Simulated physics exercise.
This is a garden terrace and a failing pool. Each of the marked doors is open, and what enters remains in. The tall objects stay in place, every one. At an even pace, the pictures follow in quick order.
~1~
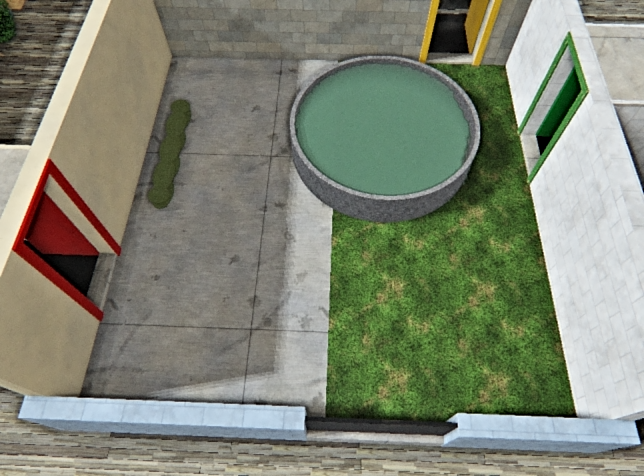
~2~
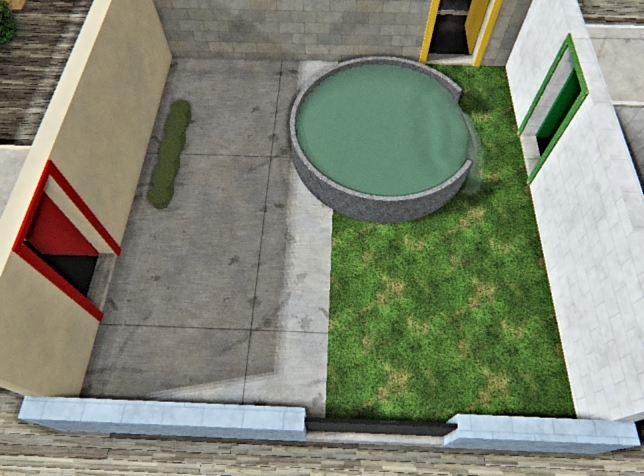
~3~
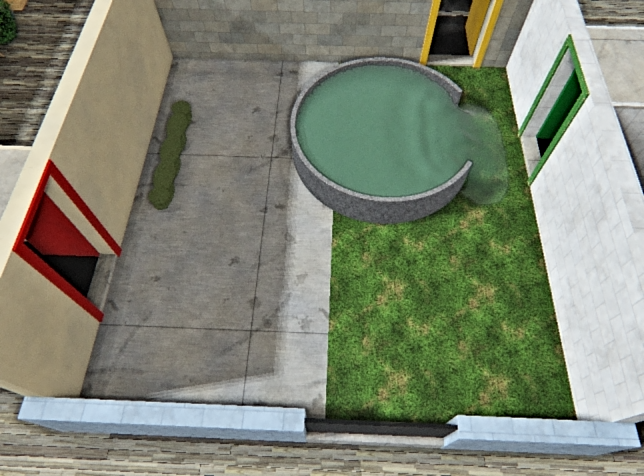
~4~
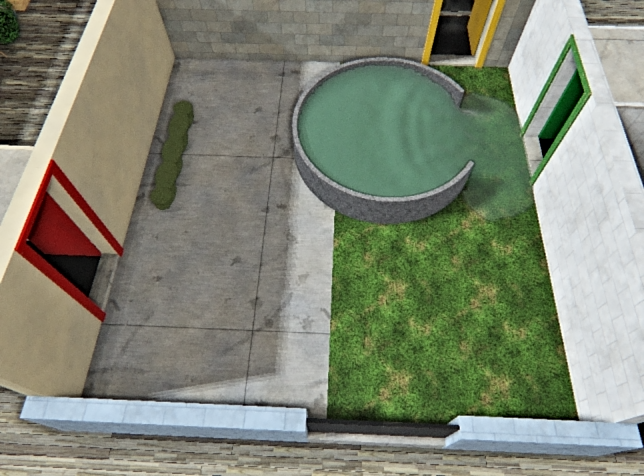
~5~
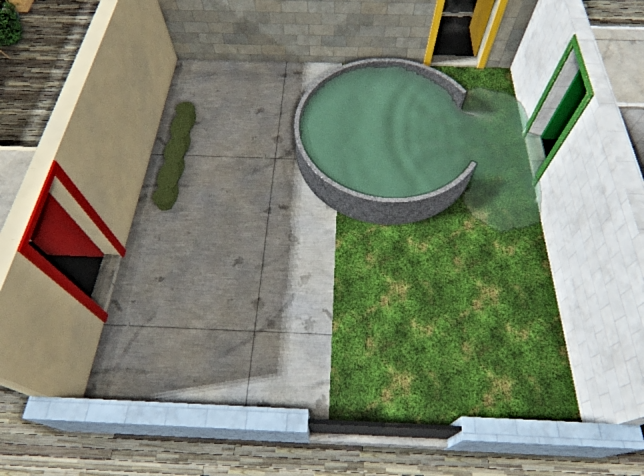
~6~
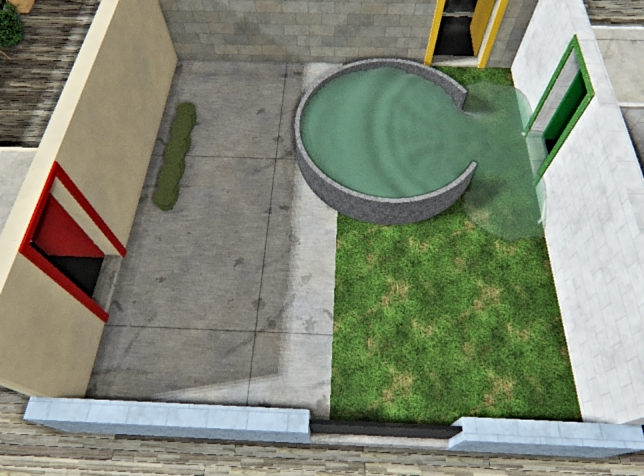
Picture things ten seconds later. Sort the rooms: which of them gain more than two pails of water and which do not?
The green door gains more; the red door gains no more; the yellow door gains more.
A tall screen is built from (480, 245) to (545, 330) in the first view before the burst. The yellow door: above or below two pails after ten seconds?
Looks like the yellow door surpasses that amount here.
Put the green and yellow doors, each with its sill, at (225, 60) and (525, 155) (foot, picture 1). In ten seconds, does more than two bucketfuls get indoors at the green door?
As it turns out, the green door keeps clear.
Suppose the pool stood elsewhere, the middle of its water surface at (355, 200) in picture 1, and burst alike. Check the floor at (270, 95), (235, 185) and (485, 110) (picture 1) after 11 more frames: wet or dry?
I'd say still dry for the first, still dry for the second and swamped for the third.
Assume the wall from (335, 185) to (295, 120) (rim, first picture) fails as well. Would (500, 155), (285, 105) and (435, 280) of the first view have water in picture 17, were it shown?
Going through them one by one, I'd say high and dry, then high and dry, then high and dry.
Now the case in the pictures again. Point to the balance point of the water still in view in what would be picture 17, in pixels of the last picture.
I'd put it at around (422, 152).
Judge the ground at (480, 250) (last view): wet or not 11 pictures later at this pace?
Lab note - point status: Swamped.
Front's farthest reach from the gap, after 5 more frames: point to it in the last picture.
Somewhere about (558, 309).
A moment on, water covers 15 % of the floor; the green door far over two buckets in, the red door not reached, the yellow door not reached.
Next, water covers 20 % of the floor; the green door far over two buckets in, the red door not reached, the yellow door under two buckets in.
Then, water covers 35 % of the floor; the green door far over two buckets in, the red door not reached, the yellow door over two buckets in.
Later, water covers 60 % of the floor; the green door far over two buckets in, the red door not reached, the yellow door far over two buckets in.
In the end, water covers 95 % of the floor; the green door far over two buckets in, the red door wet at the sill, nothing in, the yellow door far over two buckets in.
